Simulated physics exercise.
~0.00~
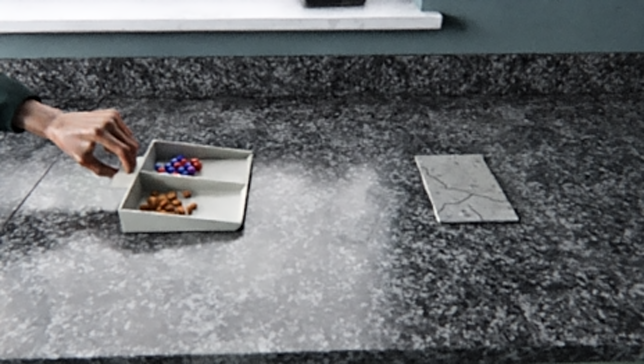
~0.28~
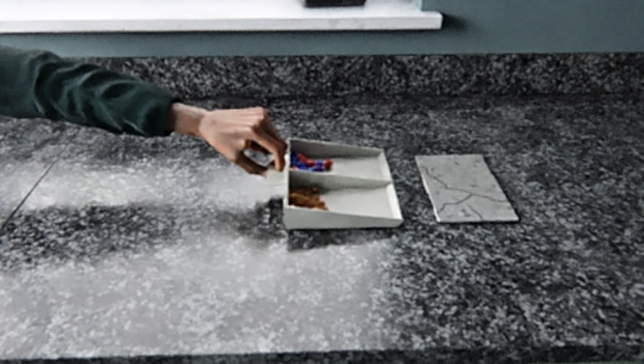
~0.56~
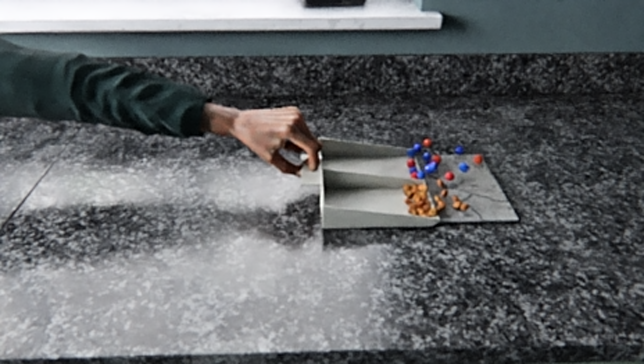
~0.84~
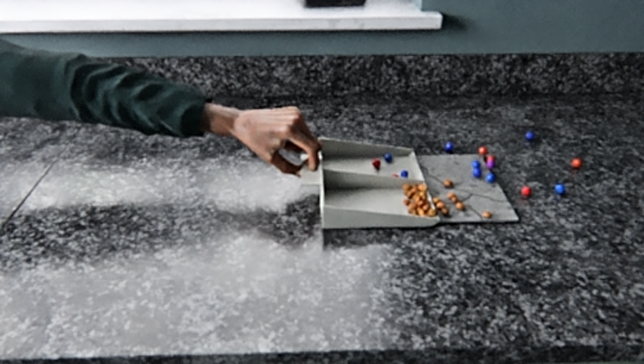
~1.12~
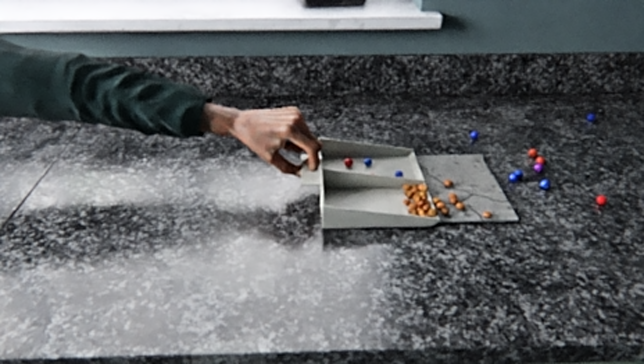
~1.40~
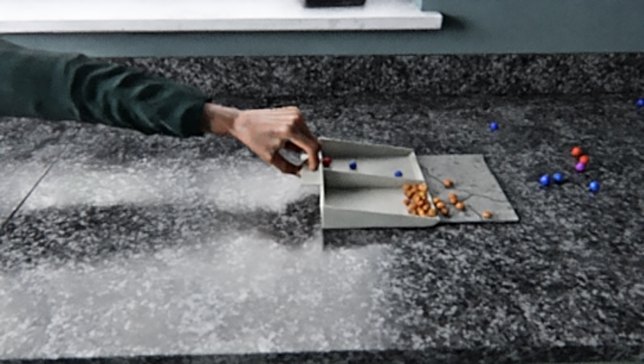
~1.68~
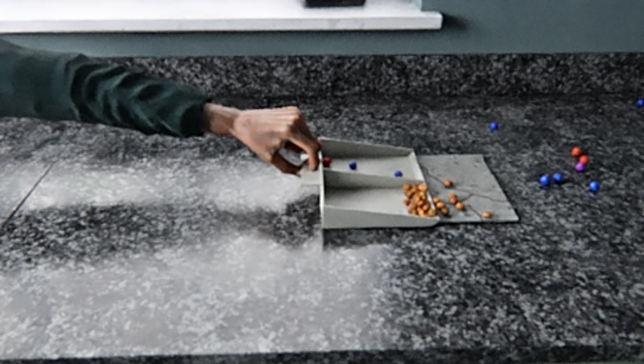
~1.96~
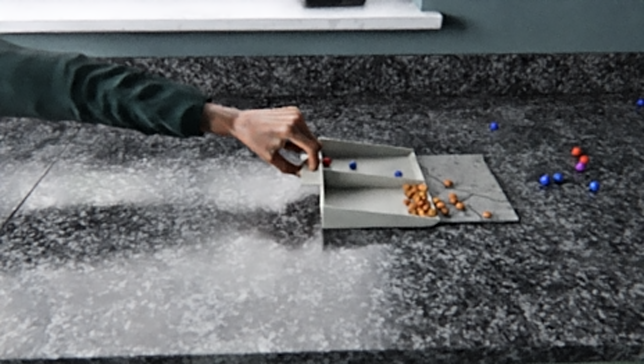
On a speckled stone counter, a hand pushed a divided tray of small orange pieces and red and blue beads rightward until it stopped against a flat slab; some orange pieces slid onto the slab, while most of the beads rolled beyond it and came to rest.
